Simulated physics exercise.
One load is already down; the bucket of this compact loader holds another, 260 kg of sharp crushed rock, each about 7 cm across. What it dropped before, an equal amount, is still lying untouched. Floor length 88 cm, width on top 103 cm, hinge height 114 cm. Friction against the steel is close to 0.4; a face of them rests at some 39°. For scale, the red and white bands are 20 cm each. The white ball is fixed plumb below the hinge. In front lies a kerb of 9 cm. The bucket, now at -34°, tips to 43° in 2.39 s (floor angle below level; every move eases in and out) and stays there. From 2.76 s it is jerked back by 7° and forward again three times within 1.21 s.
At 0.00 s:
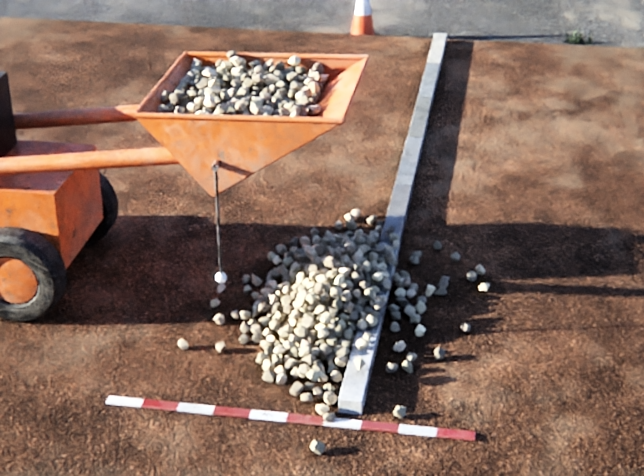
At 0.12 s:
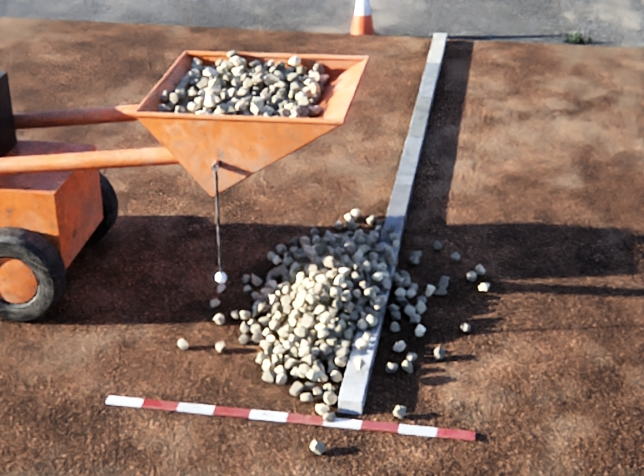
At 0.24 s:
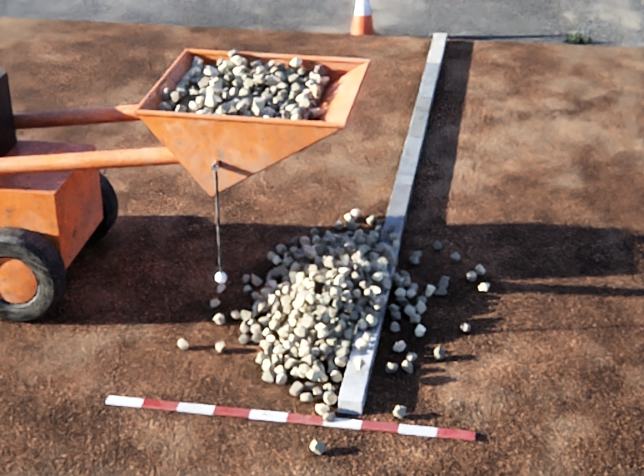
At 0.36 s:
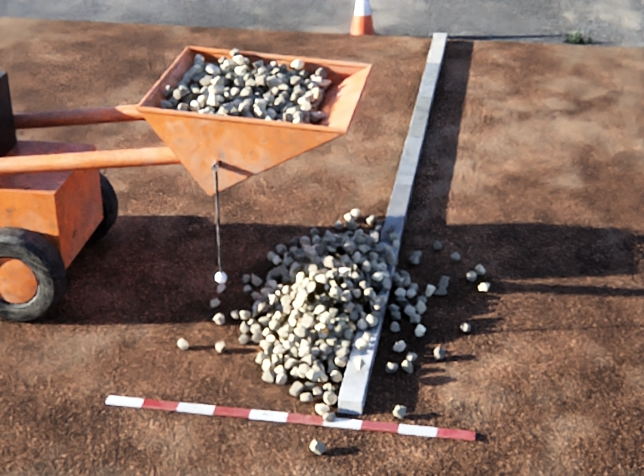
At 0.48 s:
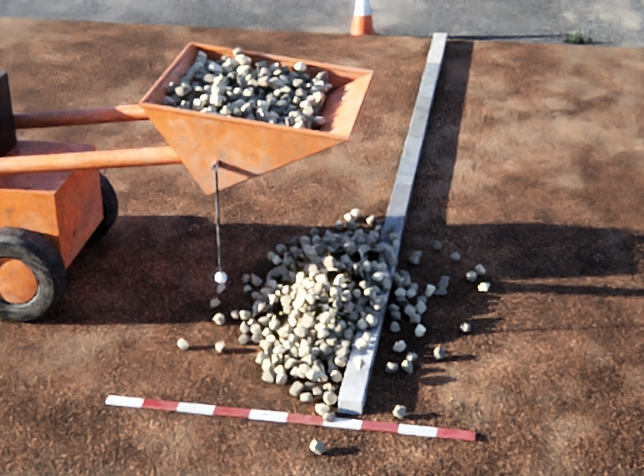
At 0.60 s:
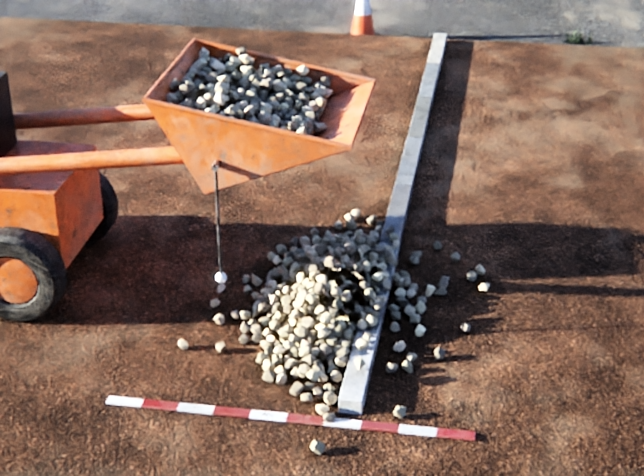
Orange loader bucket full of pale stones slowly tilting forward to the right above a still heap of stones against a kerb.
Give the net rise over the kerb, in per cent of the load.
Some 61 per cent is added.
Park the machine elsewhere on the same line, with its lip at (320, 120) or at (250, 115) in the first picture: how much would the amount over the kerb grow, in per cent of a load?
First some 30, then 0 per cent.
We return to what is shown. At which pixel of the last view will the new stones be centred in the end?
Around (399, 288).
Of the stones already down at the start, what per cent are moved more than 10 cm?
About 5 per cent.
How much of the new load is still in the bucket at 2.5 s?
It holds some 15 per cent.
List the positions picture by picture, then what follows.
The first picture shows lip at (343, 121), floor tilted -34°, highest stones at (259, 67). The earlier load is highest near (338, 268), 26 cm above ground level, 94 % on this side of the kerb, 6 % over the kerb.
In the second picture, the bucket is at -33°, its lip at (343, 122); the top of the load is at (260, 67); the stones move at 0.0 m/s on average.
In the third picture, the bucket is at -32°, its lip at (345, 126); the top of the load is at (254, 68); the stones move at 0.1 m/s on average.
The fourth picture shows lip at (347, 131), floor tilted -29°, highest stones at (235, 69); the stones move at 0.1 m/s on average.
The fifth picture shows lip at (349, 139), floor tilted -26°, highest stones at (220, 68); the stones move at 0.1 m/s on average.
In the sixth picture, the bucket is at -22°, its lip at (351, 148); the top of the load is at (210, 63); the stones move at 0.1 m/s on average.
After 1.8 s the floor is at 31°; in per cent of one load, 98 in the bucket, 96 on this side of the kerb, 6 over the kerb; the foremost stones are at (461, 291).
After 2.5 s the floor is at 43°; in per cent of one load, 13 in the bucket, 150 on this side of the kerb, 37 over the kerb; the foremost stones are at (477, 292).
After 4.4 s the floor is at 43°; in per cent of one load, 0 in the bucket, 134 on this side of the kerb, 66 over the kerb; the foremost stones are at (535, 313).
After 6.9 s the floor is at 43°; in per cent of one load, 0 in the bucket, 134 on this side of the kerb, 66 over the kerb; the foremost stones are at (535, 313). Net gain over the kerb, 61.
